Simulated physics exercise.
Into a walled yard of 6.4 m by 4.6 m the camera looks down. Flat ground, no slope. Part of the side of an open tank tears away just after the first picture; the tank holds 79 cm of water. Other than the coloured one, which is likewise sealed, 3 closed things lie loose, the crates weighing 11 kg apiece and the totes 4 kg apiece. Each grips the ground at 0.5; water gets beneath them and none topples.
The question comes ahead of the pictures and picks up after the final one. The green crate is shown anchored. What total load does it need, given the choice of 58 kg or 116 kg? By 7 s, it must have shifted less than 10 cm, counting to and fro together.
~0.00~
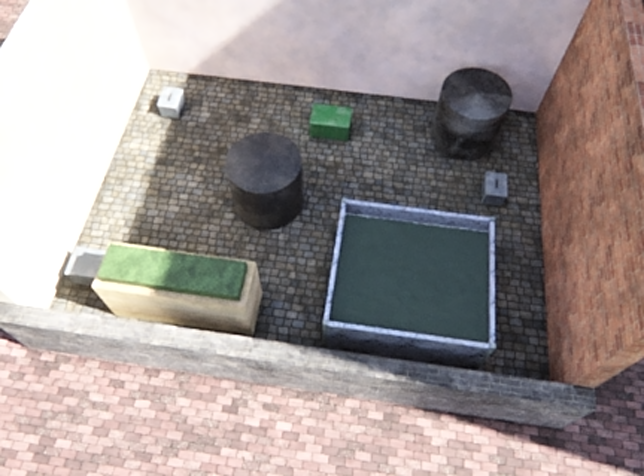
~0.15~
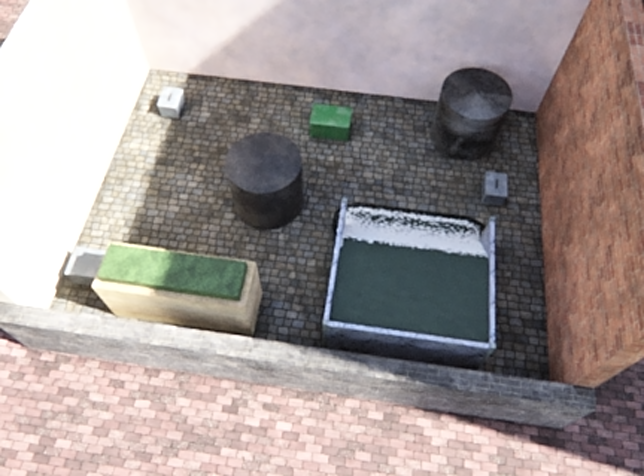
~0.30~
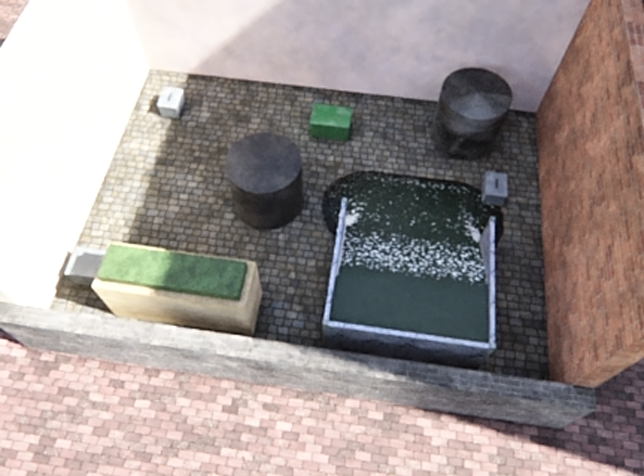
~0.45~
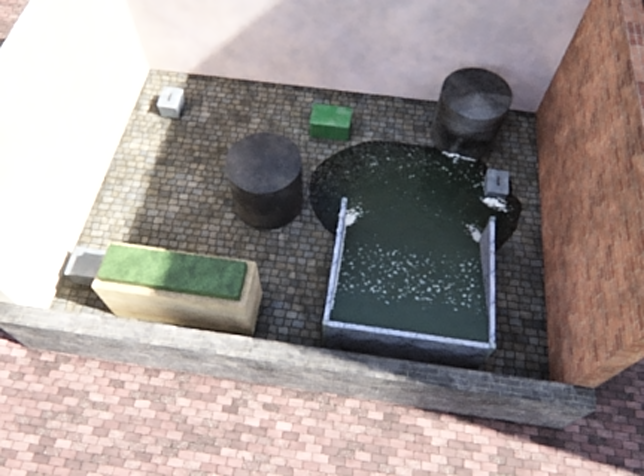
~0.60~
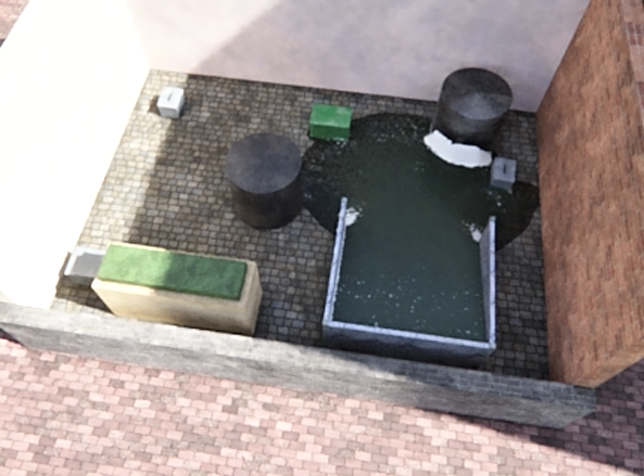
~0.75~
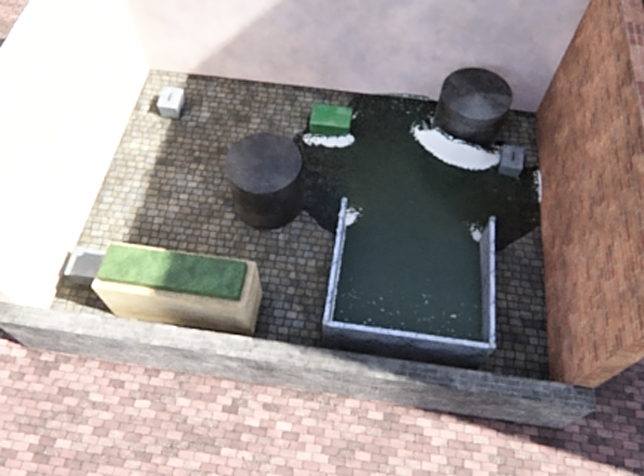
It needs the full 116 kg.
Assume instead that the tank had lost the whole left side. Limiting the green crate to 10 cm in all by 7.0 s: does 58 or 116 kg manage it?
The lighter one.
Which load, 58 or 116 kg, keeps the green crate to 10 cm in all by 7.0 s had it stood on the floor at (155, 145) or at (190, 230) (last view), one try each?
At the first place you need the bigger mass, and at the second the small mass does it.
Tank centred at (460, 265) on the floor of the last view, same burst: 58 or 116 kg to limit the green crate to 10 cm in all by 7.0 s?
For that case: Heavier one only.
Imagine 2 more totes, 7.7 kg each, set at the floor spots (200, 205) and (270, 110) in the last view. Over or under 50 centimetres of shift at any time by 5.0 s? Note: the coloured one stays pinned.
Below the mark, beyond the mark.
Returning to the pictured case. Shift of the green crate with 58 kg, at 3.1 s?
Close to 200 centimetres.
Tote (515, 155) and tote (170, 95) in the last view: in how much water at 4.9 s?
Close to 16 and 9 centimetres.
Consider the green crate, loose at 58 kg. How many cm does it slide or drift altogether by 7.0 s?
About 250 cm.
After 1.4 s the green crate would be 16 cm from its start with 58 kg and 0 cm from its start with 116 kg; 13 cm of water round it then.
After 3.1 s the green crate would be 181 cm from its start with 58 kg and 0 cm from its start with 116 kg; 11 cm of water round it then.
After 4.9 s the green crate would be 205 cm from its start with 58 kg and 0 cm from its start with 116 kg; 6 cm of water round it then.
After 7.0 s the green crate would be 205 cm from its start with 58 kg and 0 cm from its start with 116 kg; 5 cm of water round it then.
